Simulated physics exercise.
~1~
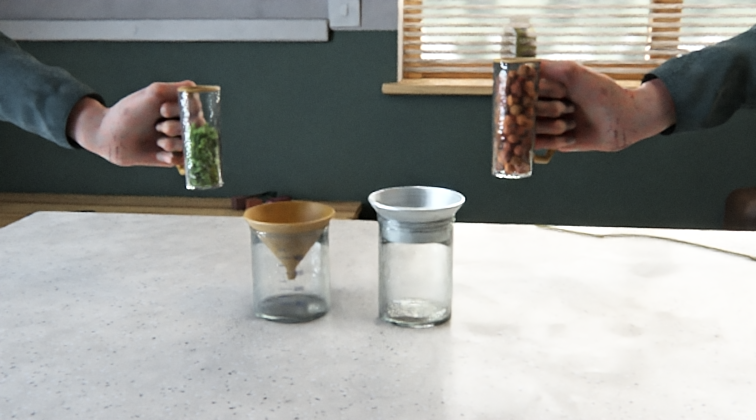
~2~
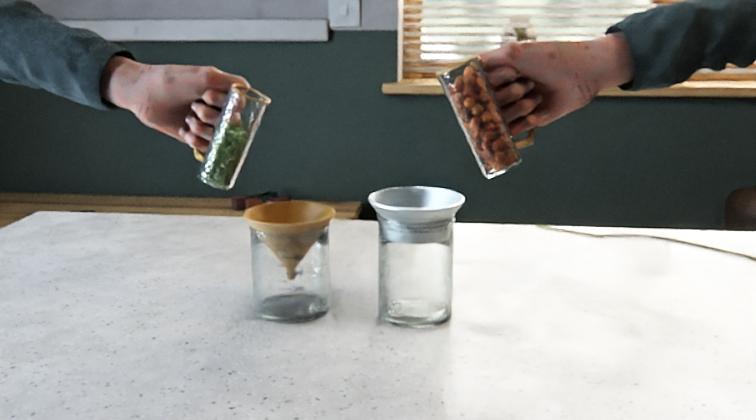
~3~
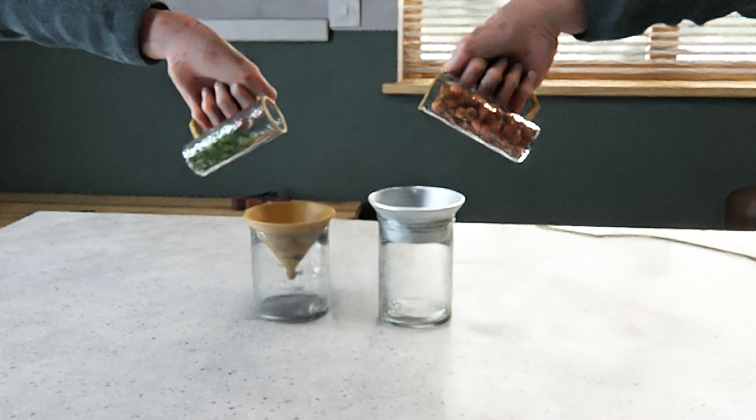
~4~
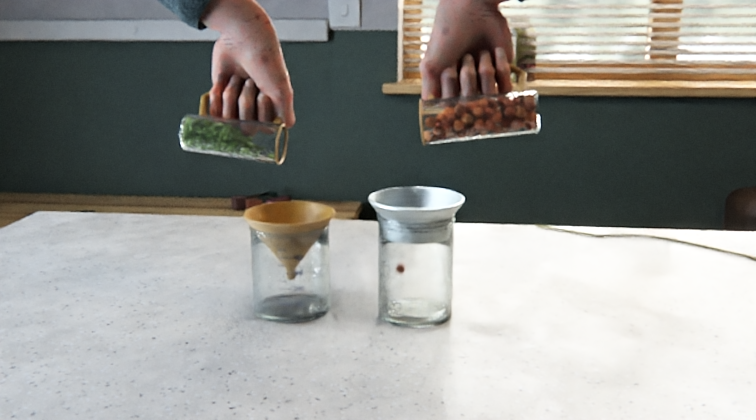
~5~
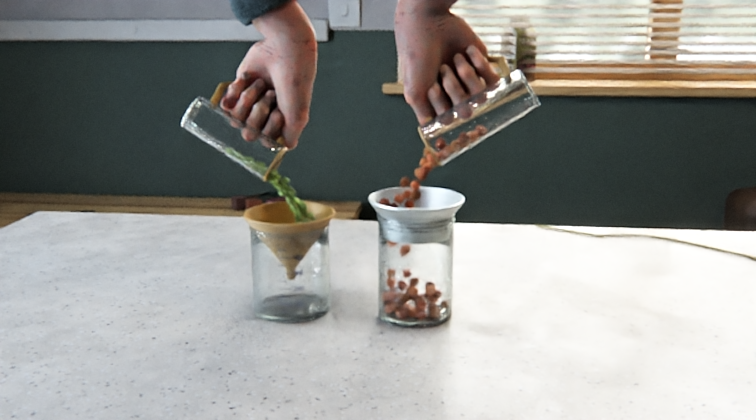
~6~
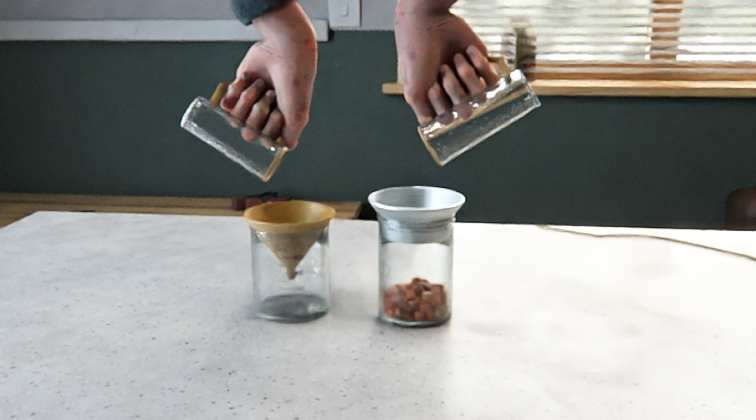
To begin with, two hands hold small glass cups above two clear jars on a pale speckled table, the left cup holding bits of something green and the right one round reddish-brown pieces. The jars wear funnels, a tan one on the left and a pale grey one on the right. The hands tip the cups inward until they lie on their sides, and a brown piece drops into the right jar. Tilted further, both cups pour out. Finally the cups are empty, the brown pieces rest in the right jar, and the green bits stay stuck in the left funnel, its jar still empty.
